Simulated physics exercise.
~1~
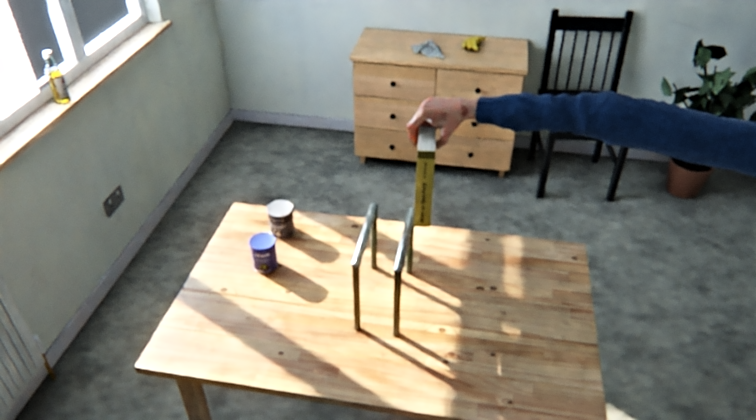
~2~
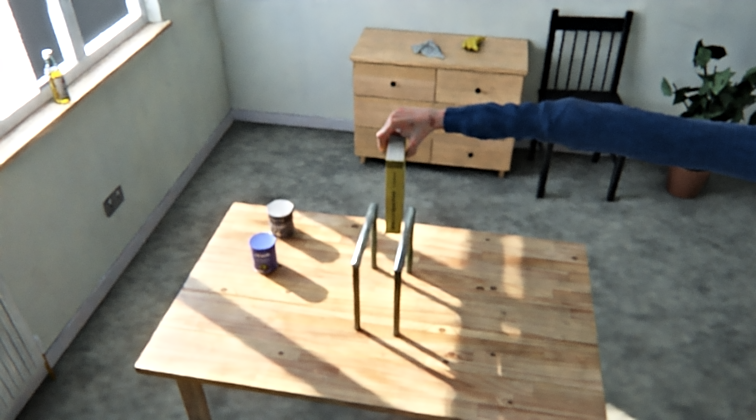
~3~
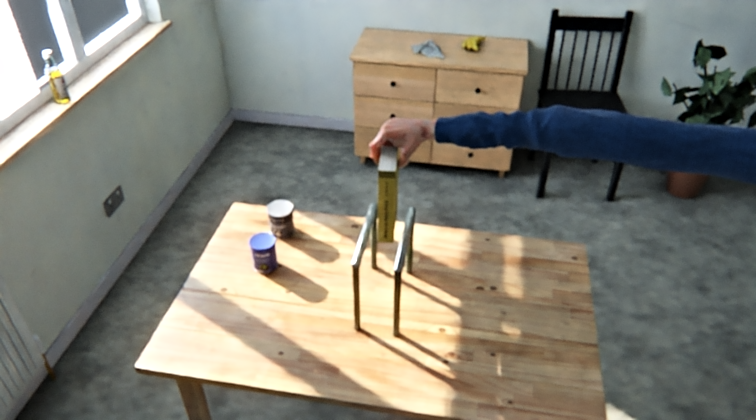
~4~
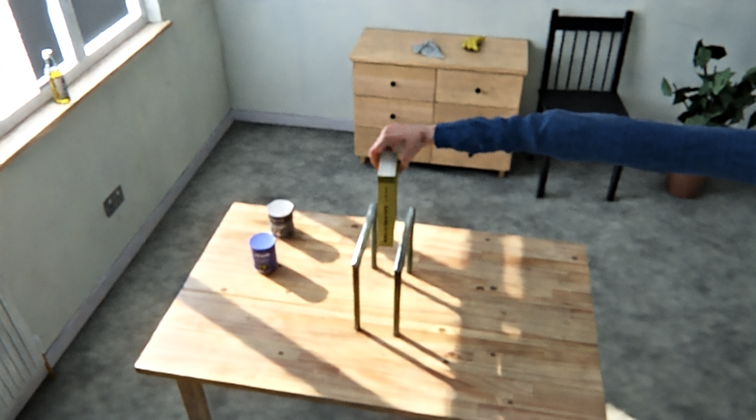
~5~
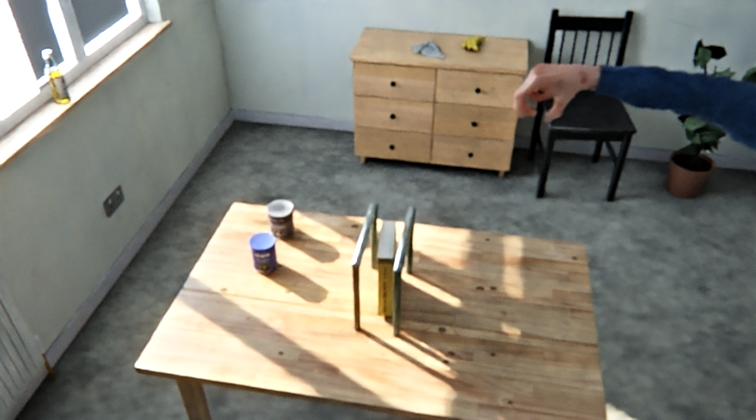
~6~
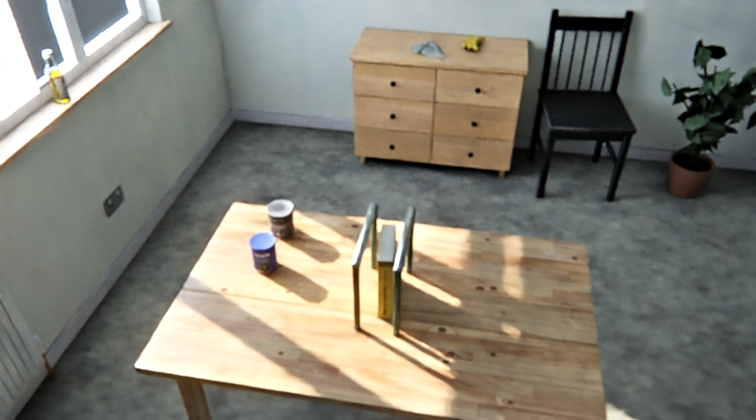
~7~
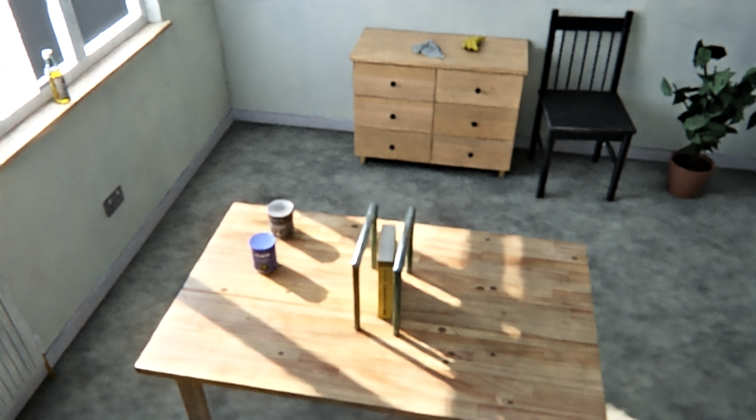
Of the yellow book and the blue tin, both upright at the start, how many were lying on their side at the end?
None of them were lying on their side, as the yellow book stood upright between the ledges and the blue tin was still standing where it began.
On a wooden table in a sunlit room, a hand held a yellow book upright, moved it left over the slot between two ledges and let go. The book dropped through to the table and stayed standing, while the two tins never moved.
